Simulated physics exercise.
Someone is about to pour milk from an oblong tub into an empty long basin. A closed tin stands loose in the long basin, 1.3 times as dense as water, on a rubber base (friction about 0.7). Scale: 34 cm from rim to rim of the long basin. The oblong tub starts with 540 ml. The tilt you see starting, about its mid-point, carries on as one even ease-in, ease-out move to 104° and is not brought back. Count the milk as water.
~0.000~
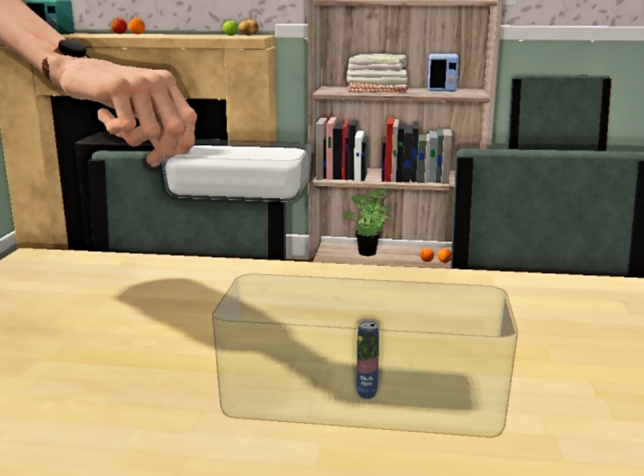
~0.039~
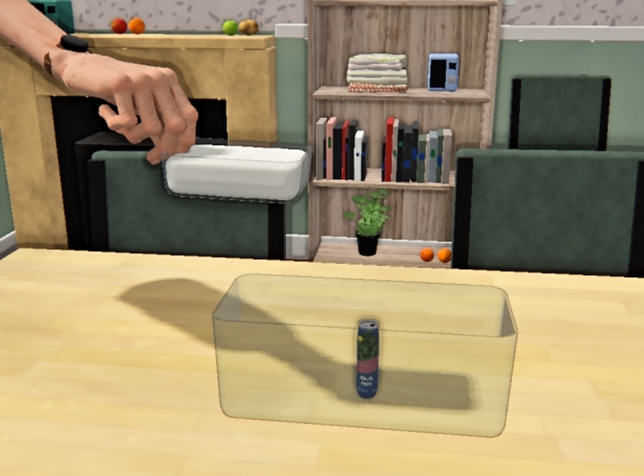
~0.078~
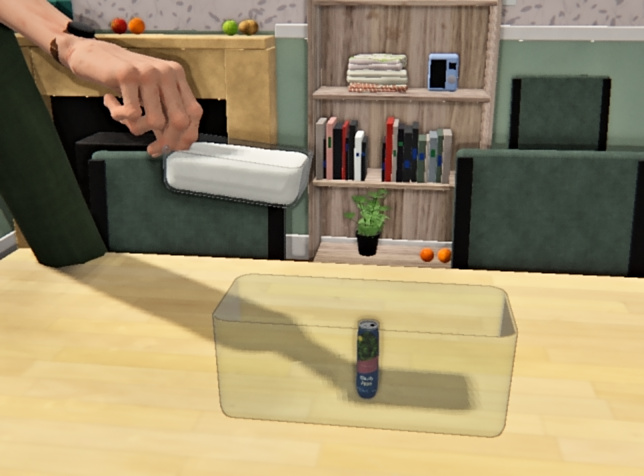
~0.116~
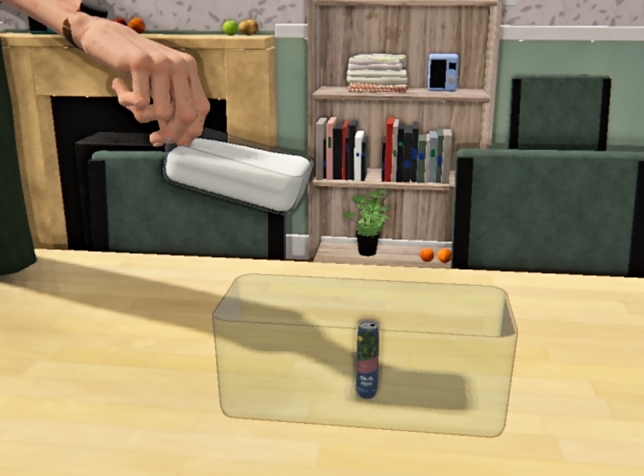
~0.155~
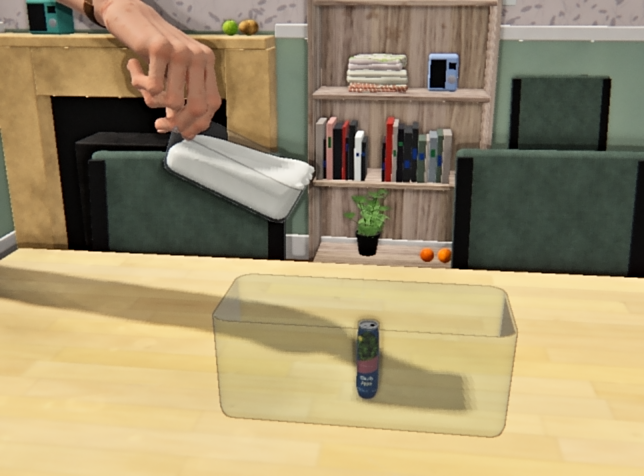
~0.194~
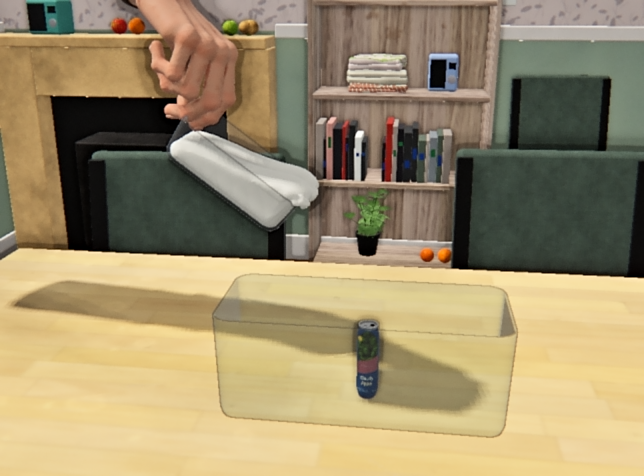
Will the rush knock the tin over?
The tin falls.
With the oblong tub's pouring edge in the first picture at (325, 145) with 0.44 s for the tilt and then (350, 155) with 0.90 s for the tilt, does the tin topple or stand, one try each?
First it keeps standing; then it keeps standing.
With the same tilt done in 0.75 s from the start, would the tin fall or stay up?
The tin stays up.
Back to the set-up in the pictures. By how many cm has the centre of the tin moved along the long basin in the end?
Some 9.0 cm.
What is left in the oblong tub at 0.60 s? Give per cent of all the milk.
Near 1 in a hundred.
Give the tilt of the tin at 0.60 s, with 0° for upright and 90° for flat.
Near 10° from upright.
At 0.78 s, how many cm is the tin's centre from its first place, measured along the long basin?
About 7 cm.
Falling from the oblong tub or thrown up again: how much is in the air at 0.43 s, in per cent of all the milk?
Some 40 per cent.
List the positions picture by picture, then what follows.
It leans 0°; its right rim is at (306, 153); the milk meets the walls at (178, 154) and (305, 157); the long basin's rim runs from (226, 296) to (511, 312); the tin's top is at (369, 328), in the first frame.
It leans 2°; its right rim is at (306, 155); the milk meets the walls at (178, 153) and (305, 159), in the second frame.
It leans 7°; its right rim is at (307, 161); the milk meets the walls at (179, 149) and (306, 162), in the third frame.
It leans 14°; its right rim is at (308, 171); the milk meets the walls at (180, 145) and (308, 166), in the fourth frame.
It leans 25°; its right rim is at (307, 183); the milk meets the walls at (181, 142) and (291, 168); 3 per cent is over the edge, in the fifth frame.
It leans 37°; its right rim is at (303, 196); the milk meets the walls at (182, 137) and (285, 171); 11 per cent is over the edge, in the sixth frame.
After 0.43 s the tilt is 101° and 7 per cent is still to pour; the tin stands where it began.
After 0.60 s the tilt is 104° and 1 per cent is still to pour; the tin leans 11°.
After 0.78 s the tilt is 104° and 0 per cent is still to pour; the tin leans 58°.
After 0.98 s the tilt is 104° and 0 per cent is still to pour; the tin lies on its side.
In the end the tin lies on its side.
